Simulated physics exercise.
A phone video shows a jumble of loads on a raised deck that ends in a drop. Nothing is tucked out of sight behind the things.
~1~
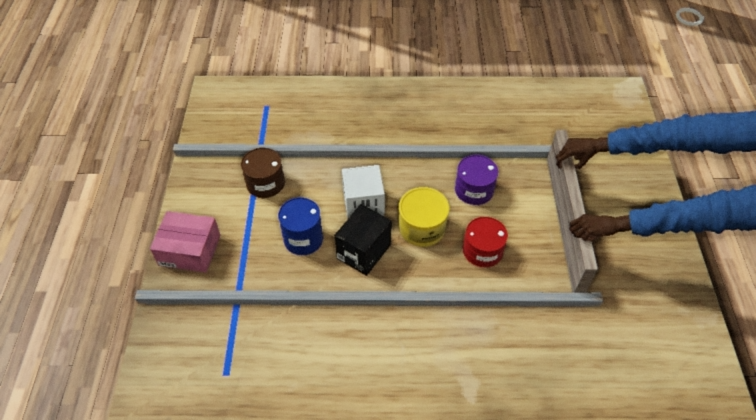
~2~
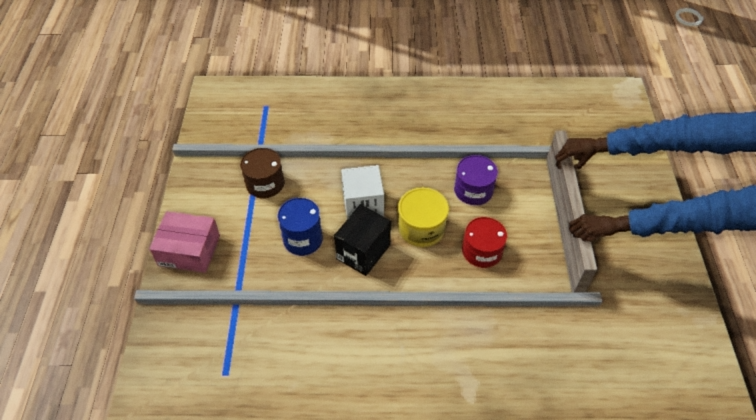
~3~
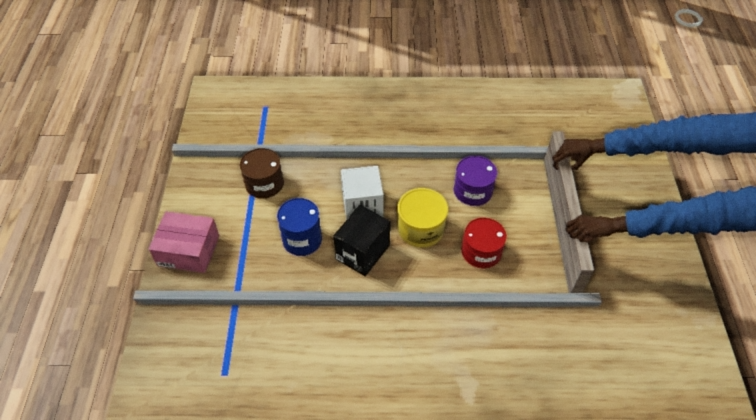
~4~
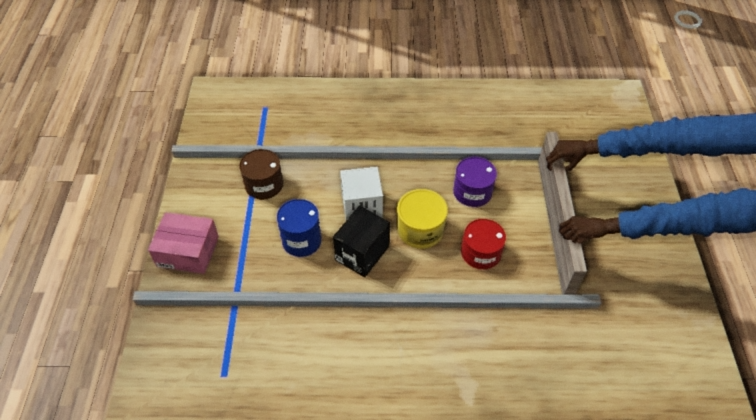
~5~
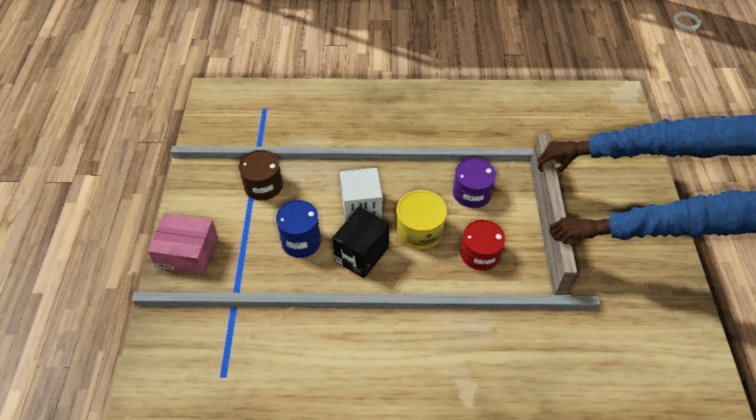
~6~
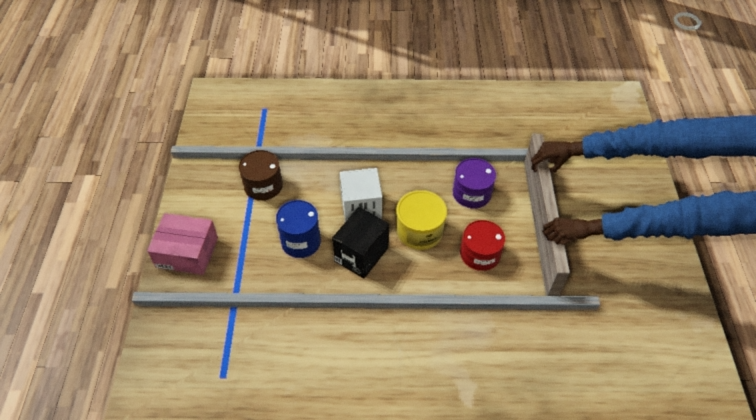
On a wooden table, two hands slide a plank slightly left behind colourful containers.
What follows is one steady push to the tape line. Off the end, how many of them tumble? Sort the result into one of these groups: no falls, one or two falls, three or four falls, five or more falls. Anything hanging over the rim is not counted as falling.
One or two falls.
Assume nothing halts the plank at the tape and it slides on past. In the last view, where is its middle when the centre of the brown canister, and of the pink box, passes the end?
The middle is at (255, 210) when it's the brown canister, and at (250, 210) when it's the pink box.
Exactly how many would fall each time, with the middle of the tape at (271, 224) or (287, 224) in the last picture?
You'd count 0 the first time and 0 the second.
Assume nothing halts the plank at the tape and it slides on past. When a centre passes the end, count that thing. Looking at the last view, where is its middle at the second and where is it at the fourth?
Pixels in order: Roughly (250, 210), roughly (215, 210).
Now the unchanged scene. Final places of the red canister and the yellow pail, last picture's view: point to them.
The red canister comes to rest at (215, 272), and the yellow pail comes to rest at (222, 211).
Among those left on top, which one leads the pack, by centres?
That's the blue canister.
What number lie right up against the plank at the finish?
3 in contact.
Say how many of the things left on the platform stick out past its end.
Tally: 0.
A little later, none off yet; pink box at rest near (184, 244); brown canister at rest near (261, 175); blue canister at rest near (299, 229).
Next, none off yet; pink box at rest near (184, 244); brown canister shifted a little near (251, 175); blue canister shifted about its own width near (260, 219).
When it is over, the number that fall off is one or two; down, brown canister and pink box.
